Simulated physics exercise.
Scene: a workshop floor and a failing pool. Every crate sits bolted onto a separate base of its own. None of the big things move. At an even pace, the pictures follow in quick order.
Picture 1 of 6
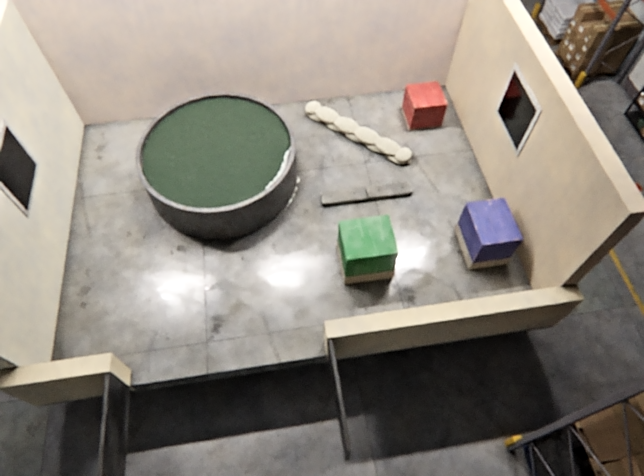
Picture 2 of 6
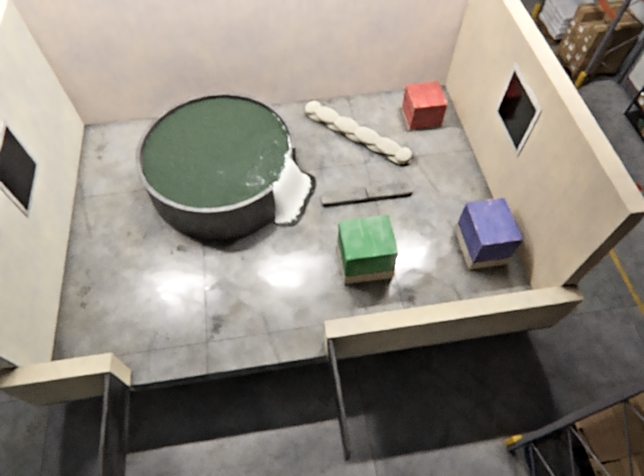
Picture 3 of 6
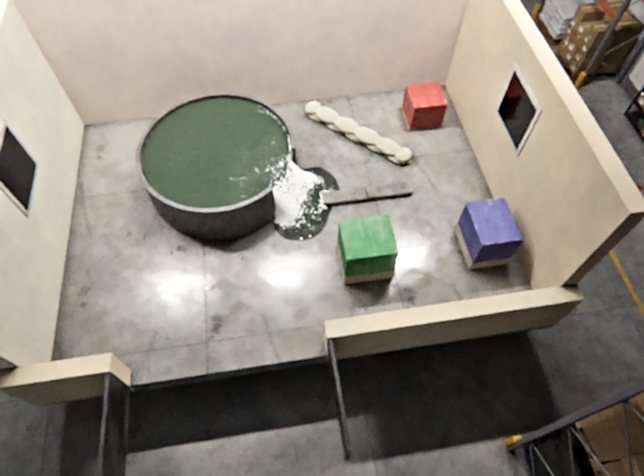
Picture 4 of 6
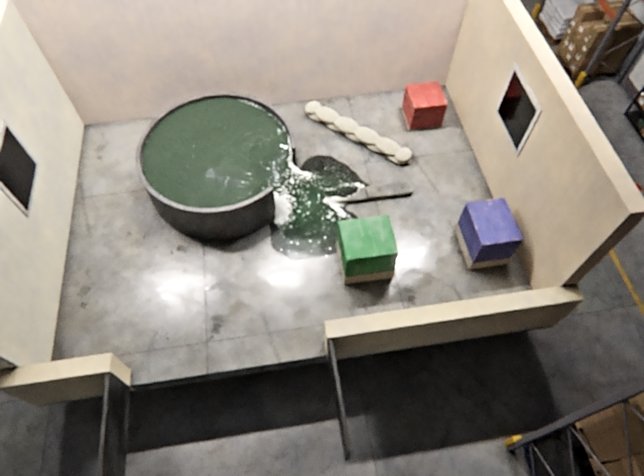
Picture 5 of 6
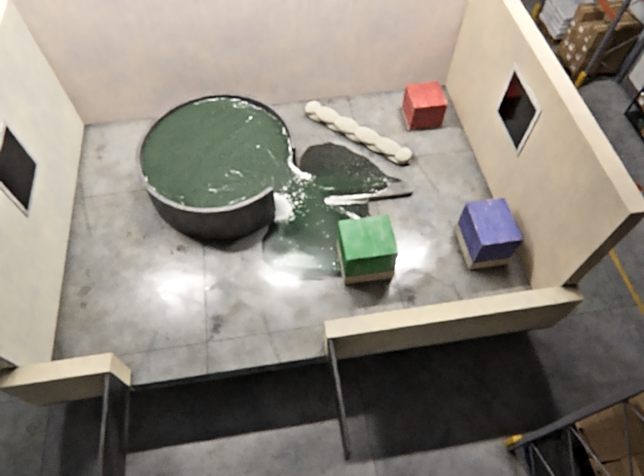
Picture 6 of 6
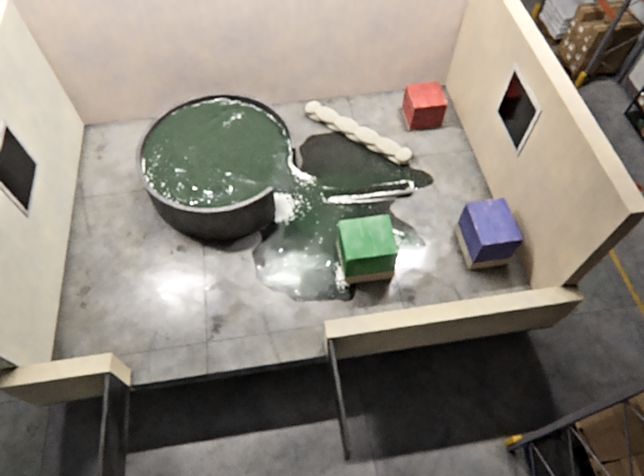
To begin with, a round pool of dark green water stands on a grey floor inside low walls, its right rim edged with white. Foamy water pours from its right side, then spreads rightward as a dark green sheet, passing a braided rope and thin bar and surrounding the green block.
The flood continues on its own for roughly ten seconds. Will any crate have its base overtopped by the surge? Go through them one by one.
At the end, the red crate will meet the water. The green crate will meet the water. The blue crate will meet the water.
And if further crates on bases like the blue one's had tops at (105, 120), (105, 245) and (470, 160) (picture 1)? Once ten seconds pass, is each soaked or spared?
So, the first one stays clear of it, the next one stays clear of it, and the final one gets caught.
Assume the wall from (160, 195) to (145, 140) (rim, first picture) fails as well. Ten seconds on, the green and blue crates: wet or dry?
The green one is untouched; the blue one is untouched.
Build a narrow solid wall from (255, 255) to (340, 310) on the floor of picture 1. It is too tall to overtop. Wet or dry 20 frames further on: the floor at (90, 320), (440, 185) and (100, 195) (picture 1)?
Taking the three spots in order: Spared, soaked, spared.
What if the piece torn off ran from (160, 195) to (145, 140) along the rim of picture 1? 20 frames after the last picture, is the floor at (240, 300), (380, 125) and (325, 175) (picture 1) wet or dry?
Those three come out soaked, moisture-free and moisture-free, one after another.
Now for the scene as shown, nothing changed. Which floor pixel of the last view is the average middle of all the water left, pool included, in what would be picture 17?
At roughly (285, 192).
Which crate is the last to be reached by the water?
The crate marked red comes last.
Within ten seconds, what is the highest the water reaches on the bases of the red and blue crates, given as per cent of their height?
480 and 150 %, roughly.
A moment on, water covers 30 % of the floor; the red crate not reached, the green crate water round its plinth, the blue crate water round its plinth.
Next, water covers 40 % of the floor; the red crate water round its plinth, the green crate water round its plinth, the blue crate water round its plinth.
Then, water covers 55 % of the floor; the red crate water round its plinth, the green crate water round its plinth, the blue crate water round its plinth.
Later, water covers 65 % of the floor; the red crate water round its plinth, the green crate water round its plinth, the blue crate water round its plinth.
In the end, water covers 95 % of the floor; the red crate was topped, the green crate was topped, the blue crate was topped.
